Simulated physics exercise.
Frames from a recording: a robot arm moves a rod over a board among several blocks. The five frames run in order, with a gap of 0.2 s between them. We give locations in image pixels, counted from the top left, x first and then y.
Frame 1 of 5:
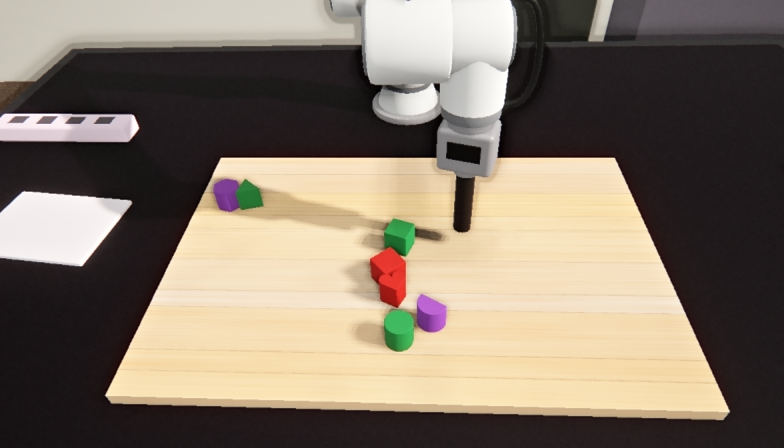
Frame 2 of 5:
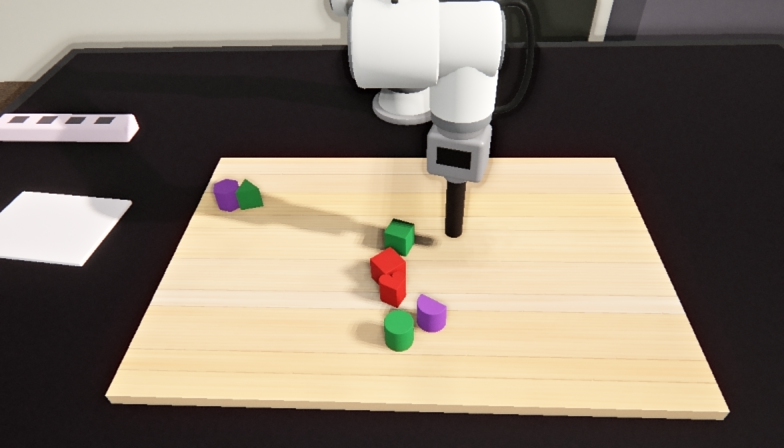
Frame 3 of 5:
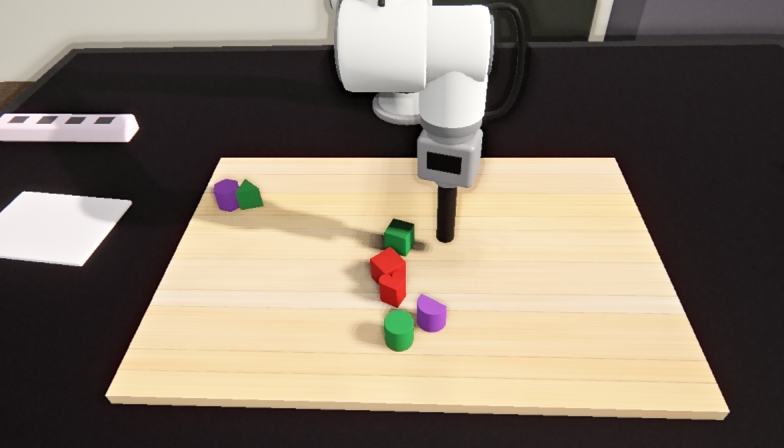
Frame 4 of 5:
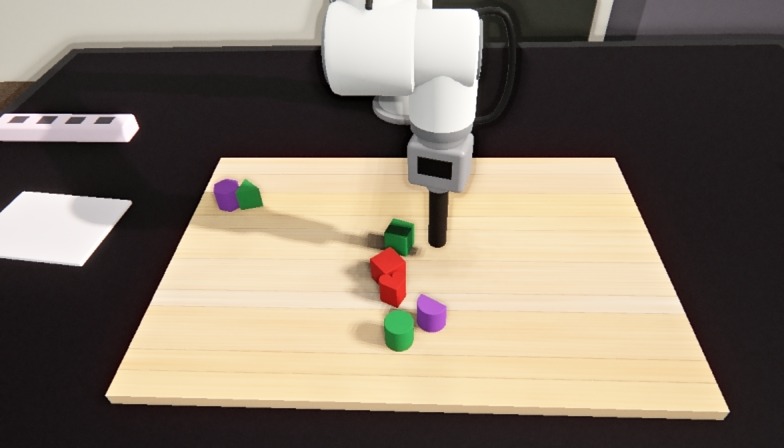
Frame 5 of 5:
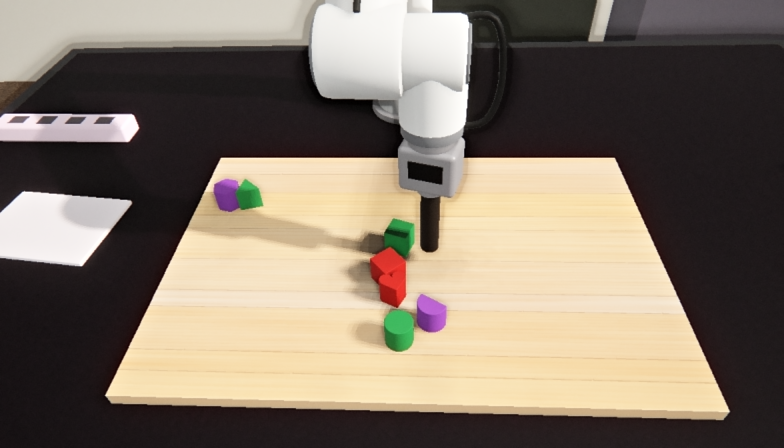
A white robot arm slowly moved its black rod left and slightly toward the viewer over a wooden board, nearing a green block beside some red ones, while all the scattered blocks stayed still.
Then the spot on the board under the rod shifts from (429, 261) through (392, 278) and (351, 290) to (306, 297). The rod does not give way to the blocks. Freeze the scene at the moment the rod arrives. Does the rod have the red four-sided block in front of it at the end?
Answer: Yes.
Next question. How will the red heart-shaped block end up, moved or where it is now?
The push misses it.
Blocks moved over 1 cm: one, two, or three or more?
One gets moved.
One third of the way, rod (391, 264); red four-sided block (369, 266).
Two thirds of the way, rod (348, 277); red four-sided block (325, 278), turned 20° clockwise.
At the end, rod (303, 283); red four-sided block (279, 287); red heart-shaped block unmoved.
